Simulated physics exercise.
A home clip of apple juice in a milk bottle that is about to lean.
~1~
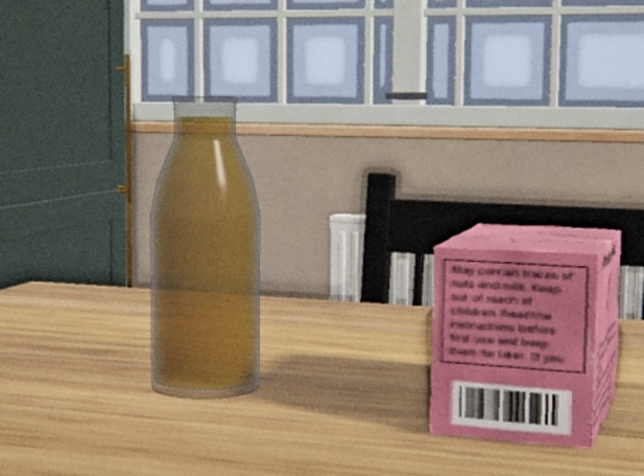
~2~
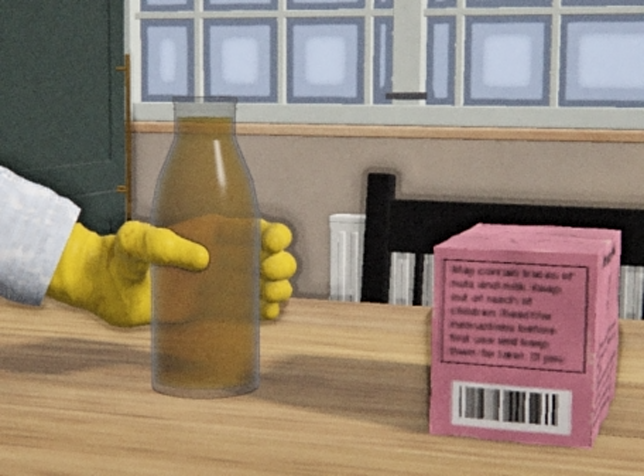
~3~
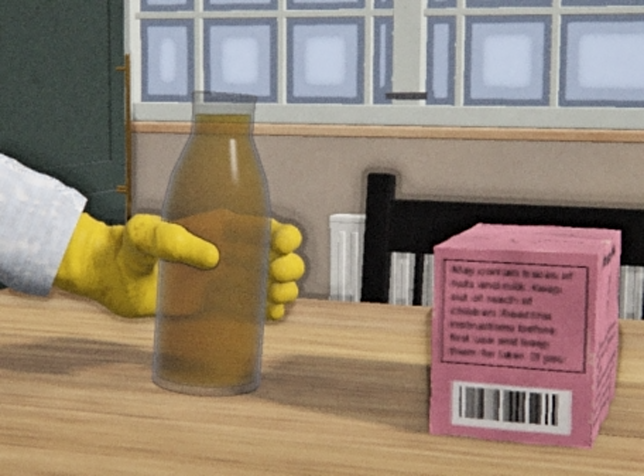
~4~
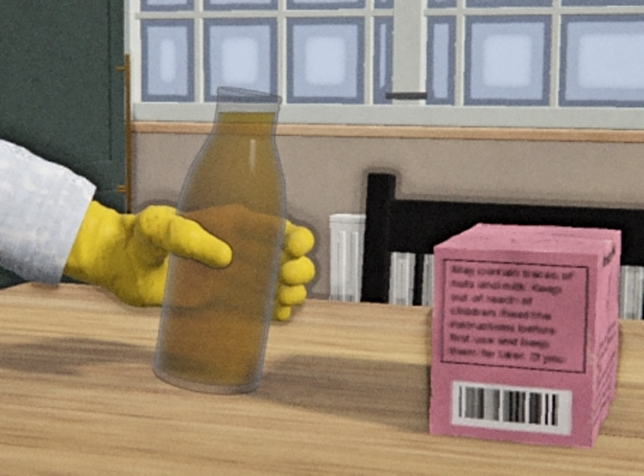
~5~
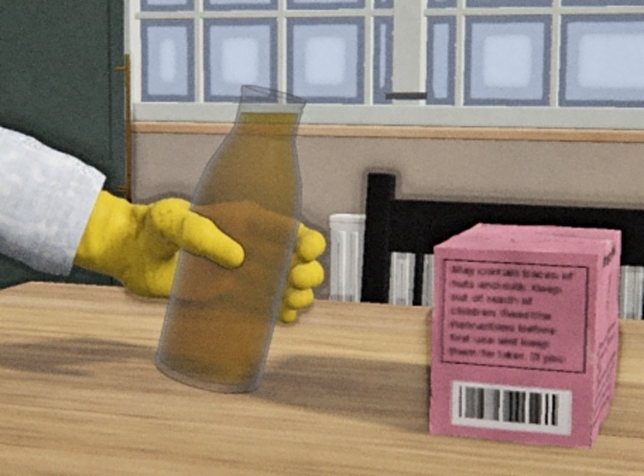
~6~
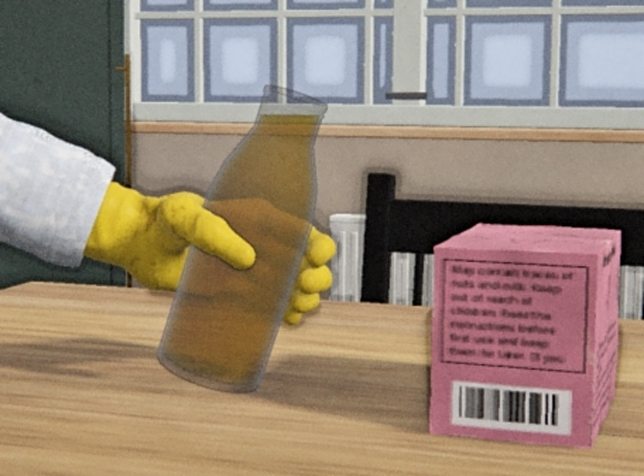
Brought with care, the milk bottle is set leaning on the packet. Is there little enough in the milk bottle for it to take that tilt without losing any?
No, some comes out.
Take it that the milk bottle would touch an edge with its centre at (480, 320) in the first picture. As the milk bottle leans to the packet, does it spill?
The verdict is that it overflows.
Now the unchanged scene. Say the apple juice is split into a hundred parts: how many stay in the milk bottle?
Near 95 in a hundred.
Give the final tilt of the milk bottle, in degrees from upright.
Resting angle: Near 55 degrees.
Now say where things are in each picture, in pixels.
In the first picture, it stands upright; milk bottle (206, 239) nearly full.
In the second picture, a hand takes hold; milk bottle nearly full, surface at (205, 118); packet (531, 326).
In the third picture, it is leaning; milk bottle (216, 236) nearly full.
In the fourth picture, tipping on its foot; milk bottle nearly full, surface at (246, 113); packet (531, 326).
In the fifth picture, the top moves towards the packet; milk bottle (241, 232) nearly full.
In the sixth picture, on the way over; milk bottle nearly full, surface at (290, 117); packet (531, 326).
A moment on, the milk bottle leans by about 35°; all is still inside.
Further on, the milk bottle leans by about 50°; a puddle lies under it; all of the apple juice is inside.
When it is over, the milk bottle leans by about 55°, against the packet; a puddle lies under it; nearly all of the apple juice is inside.
